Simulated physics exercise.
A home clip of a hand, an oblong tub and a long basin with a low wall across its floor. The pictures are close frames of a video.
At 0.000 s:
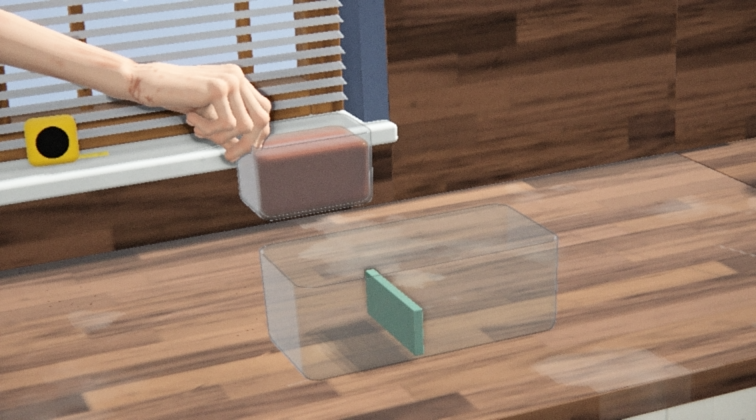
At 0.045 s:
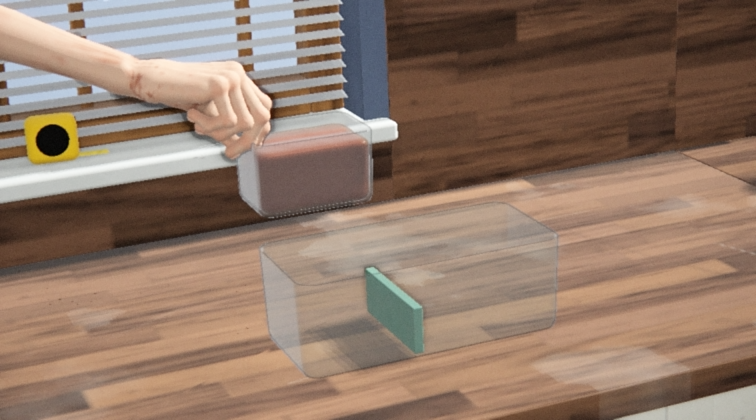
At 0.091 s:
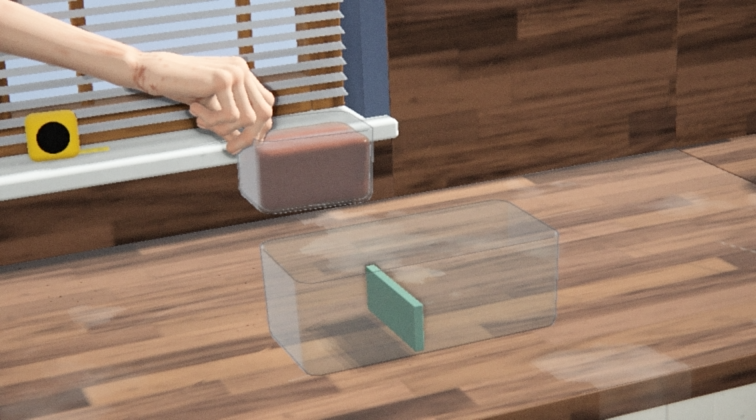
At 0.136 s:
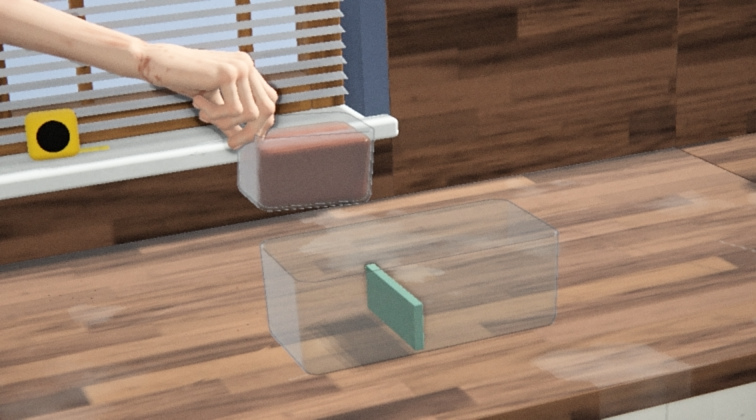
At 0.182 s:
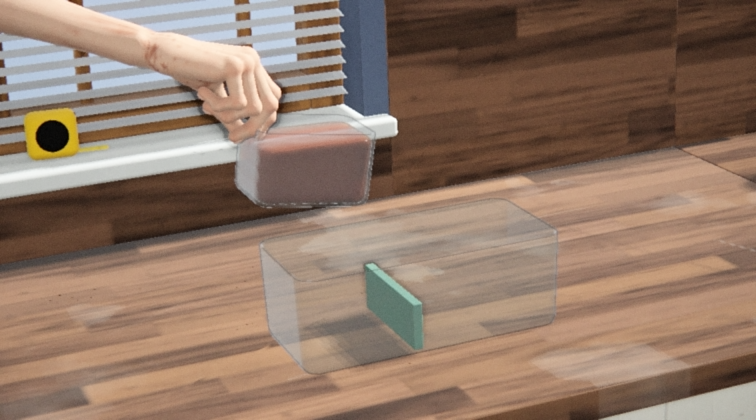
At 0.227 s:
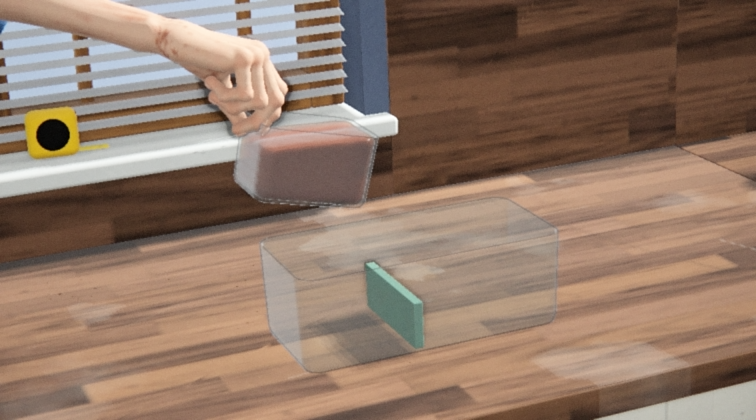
A hand reaches in from the upper left, holding a clear oblong tub of reddish-brown tea above a wooden counter, seen from slightly above. Below sits a long, clear basin with a low green wall across its floor, while a yellow object with a black circle rests on the white windowsill at left, before blinds. The hand slowly tilts the tub slightly rightward, and the view stays nearly still.
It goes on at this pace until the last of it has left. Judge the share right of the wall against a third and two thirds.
In the end over two thirds is right of the wall.
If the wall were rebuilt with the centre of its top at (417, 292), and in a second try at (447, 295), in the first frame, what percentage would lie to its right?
Roughly 55 per cent, and 10 per cent.
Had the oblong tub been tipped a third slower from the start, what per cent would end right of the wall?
Some 75 per cent.
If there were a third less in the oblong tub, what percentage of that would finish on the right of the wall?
Roughly 60 in a hundred.
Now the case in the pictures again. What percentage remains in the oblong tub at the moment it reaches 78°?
Some 45 per cent.
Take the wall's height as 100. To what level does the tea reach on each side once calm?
Near 20 on the left, 40 on the right.
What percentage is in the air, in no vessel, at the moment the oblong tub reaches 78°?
Near 30 %.
A moment on, the oblong tub is tipped on its side and 46 per cent is still to pour, 1 is left of the wall and 23 right of it.
Next, the oblong tub is tipped right over and 5 per cent is still to pour, 16 is left of the wall and 75 right of it.
Then the oblong tub is tipped right over and 0 per cent is still to pour, 25 is left of the wall and 75 right of it.
Later the oblong tub is tipped right over and 0 per cent is still to pour, 25 is left of the wall and 75 right of it.
At rest 25 per cent lies left of the wall, 75 right of it and 1 outside.
